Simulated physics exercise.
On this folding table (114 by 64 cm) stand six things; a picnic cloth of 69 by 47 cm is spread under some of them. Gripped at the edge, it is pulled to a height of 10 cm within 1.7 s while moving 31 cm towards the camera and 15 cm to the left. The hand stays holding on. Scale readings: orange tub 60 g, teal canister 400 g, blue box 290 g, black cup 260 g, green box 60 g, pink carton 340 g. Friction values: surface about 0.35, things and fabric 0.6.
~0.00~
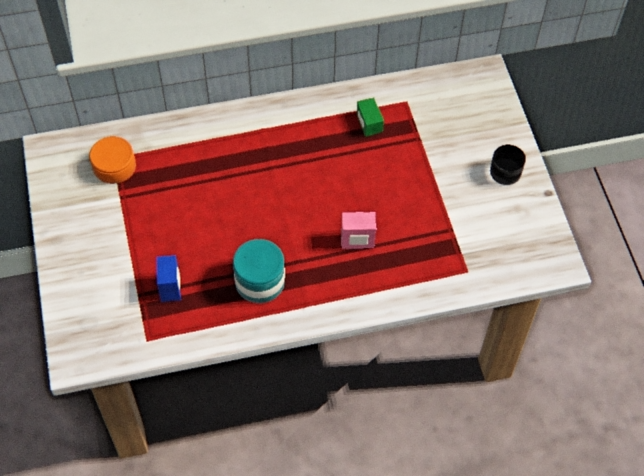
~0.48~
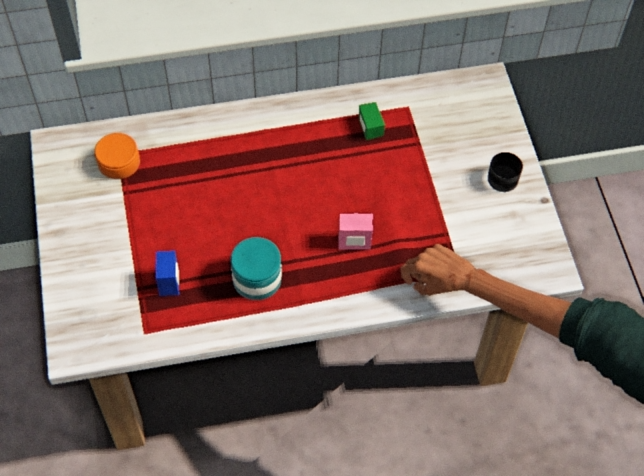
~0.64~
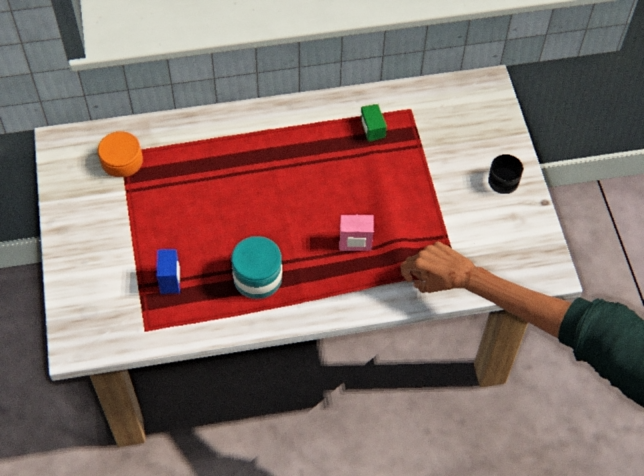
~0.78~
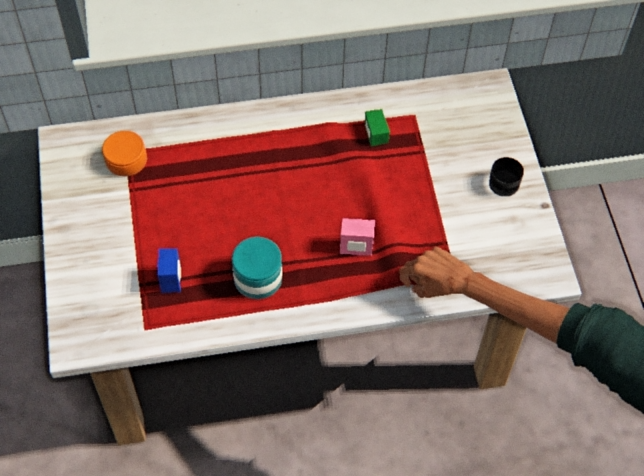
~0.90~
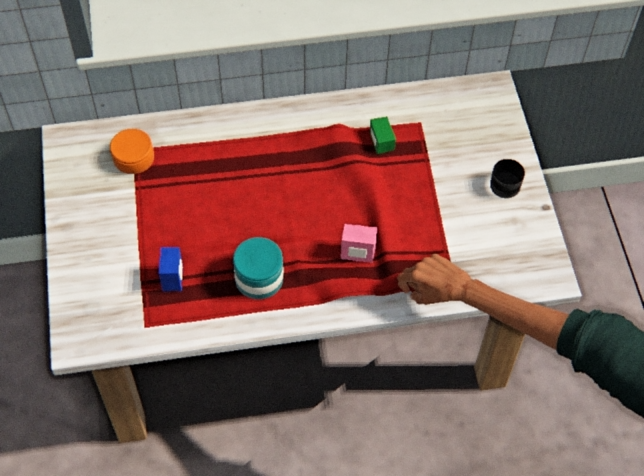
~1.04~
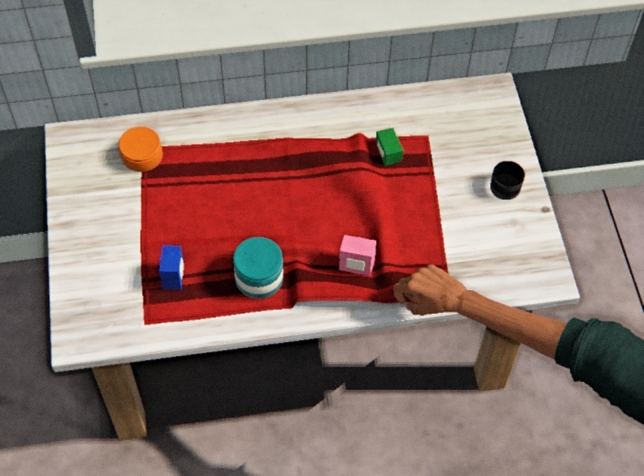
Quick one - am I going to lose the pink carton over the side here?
Yes: I bet it goes overboard.
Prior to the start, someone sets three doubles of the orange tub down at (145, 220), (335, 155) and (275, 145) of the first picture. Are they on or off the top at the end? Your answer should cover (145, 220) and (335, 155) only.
The first one survives on top, and the other tips off.
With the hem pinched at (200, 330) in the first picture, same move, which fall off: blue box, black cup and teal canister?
At the end, the blue box ends up off the top, the black cup holds its spot, and the teal canister ends up off the top.
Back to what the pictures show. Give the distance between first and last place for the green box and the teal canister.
Final places: Green box off the top, teal canister over the edge.
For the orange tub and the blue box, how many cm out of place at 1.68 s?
Roughly orange tub 15 cm and blue box 4 cm.
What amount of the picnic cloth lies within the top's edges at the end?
I'd say close to 25 per cent of it.
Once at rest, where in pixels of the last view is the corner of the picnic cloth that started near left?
That corner comes to rest close to (172, 314) in the last view.
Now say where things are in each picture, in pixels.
Pink carton (359, 220); picnic cloth corners (147, 342) (407, 101) (469, 273), in the first frame.
Picnic cloth corners (144, 335) (409, 107); grip (412, 282), in the second frame.
Picnic cloth corners (145, 332) (411, 109); grip (412, 280), in the third frame.
Green box (377, 121); pink carton (358, 227); picnic cloth corners (144, 331) (415, 115); grip (410, 285), in the fourth frame.
Green box (383, 129); orange tub (131, 145); pink carton (359, 234); picnic cloth corners (145, 328) (421, 123); grip (409, 291), in the fifth frame.
Pink carton (358, 246); picnic cloth corners (144, 326) (428, 135); grip (405, 301), in the sixth frame.
After 1.4 s, 95 % of the picnic cloth is still over the top; pink carton 14 cm off its start, green box 18 cm off its start, orange tub 9 cm off its start.
After 1.7 s, 80 % of the picnic cloth is still over the top; pink carton 24 cm off its start, green box 31 cm off its start, orange tub 15 cm off its start.
After 2.0 s, 65 % of the picnic cloth is still over the top; pink carton on its side, 30 cm off its start at (378, 364), green box 45 cm off its start at (435, 281), orange tub 22 cm off its start at (215, 172).
After 2.3 s, 50 % of the picnic cloth is still over the top; pink carton on its side, 35 cm off its start, green box on its side, 56 cm off its start, orange tub 26 cm off its start.
After 3.9 s, 25 % of the picnic cloth is still over the top; pink carton over the edge, green box over the edge, teal canister over the edge, orange tub 29 cm off its start at (236, 192).
